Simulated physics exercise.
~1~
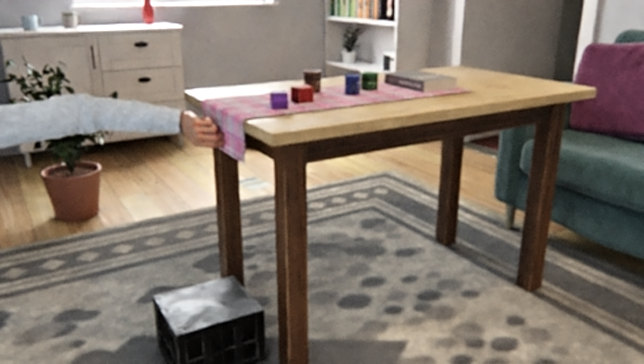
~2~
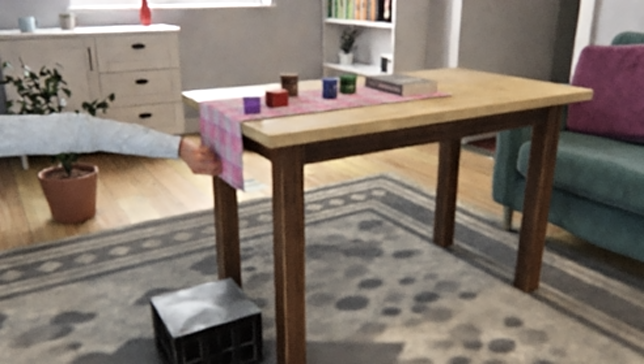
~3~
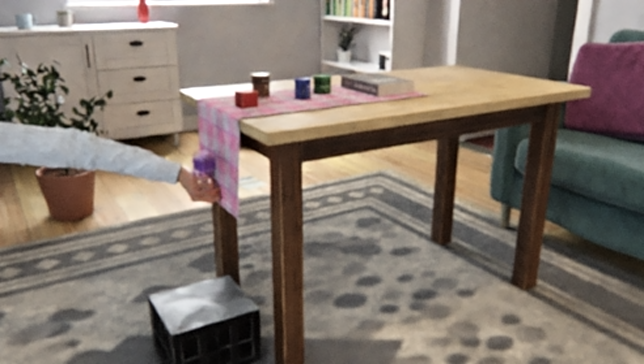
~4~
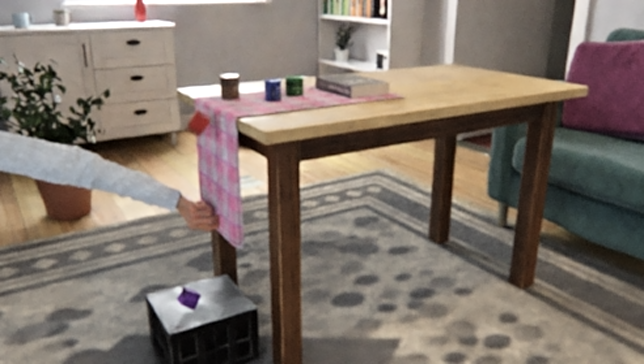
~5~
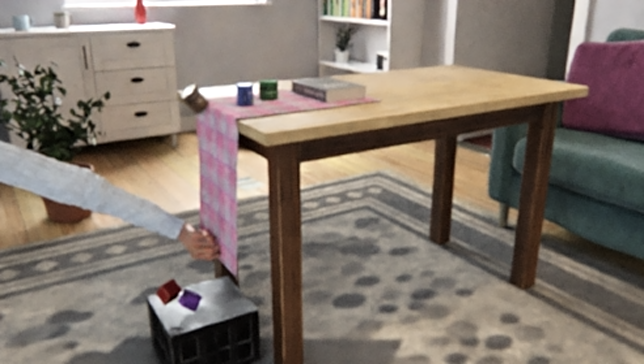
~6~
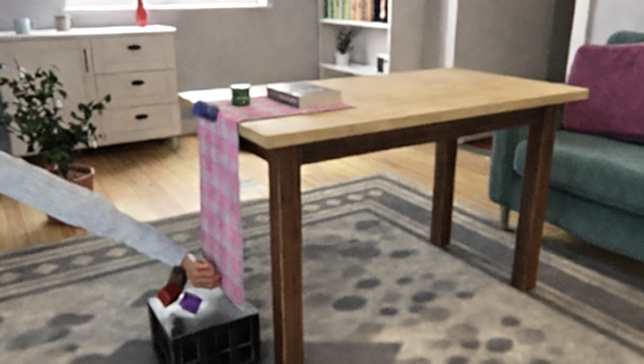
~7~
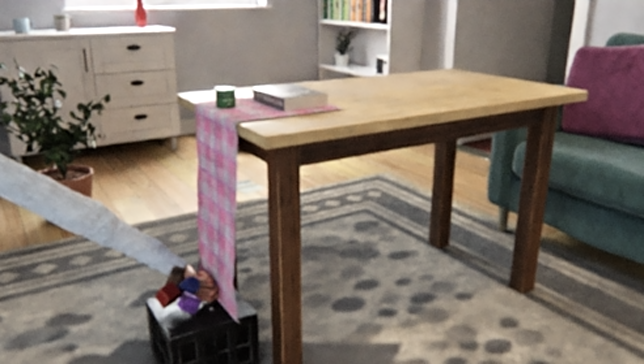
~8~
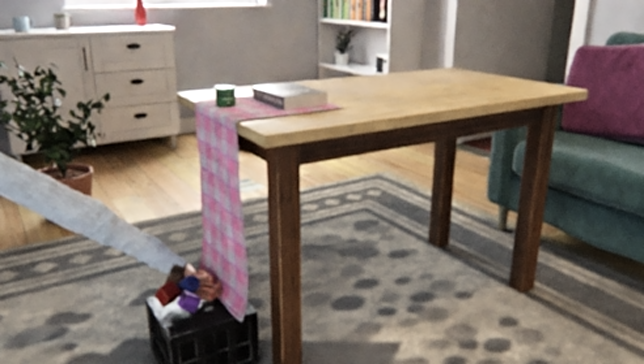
The video shows a hand slowly pulling a pink checked cloth down over a wooden table's left edge, dropping a purple cube, a red cube, a brown can and a blue pot in turn onto a black crate, while the green pot and a book stay on top.
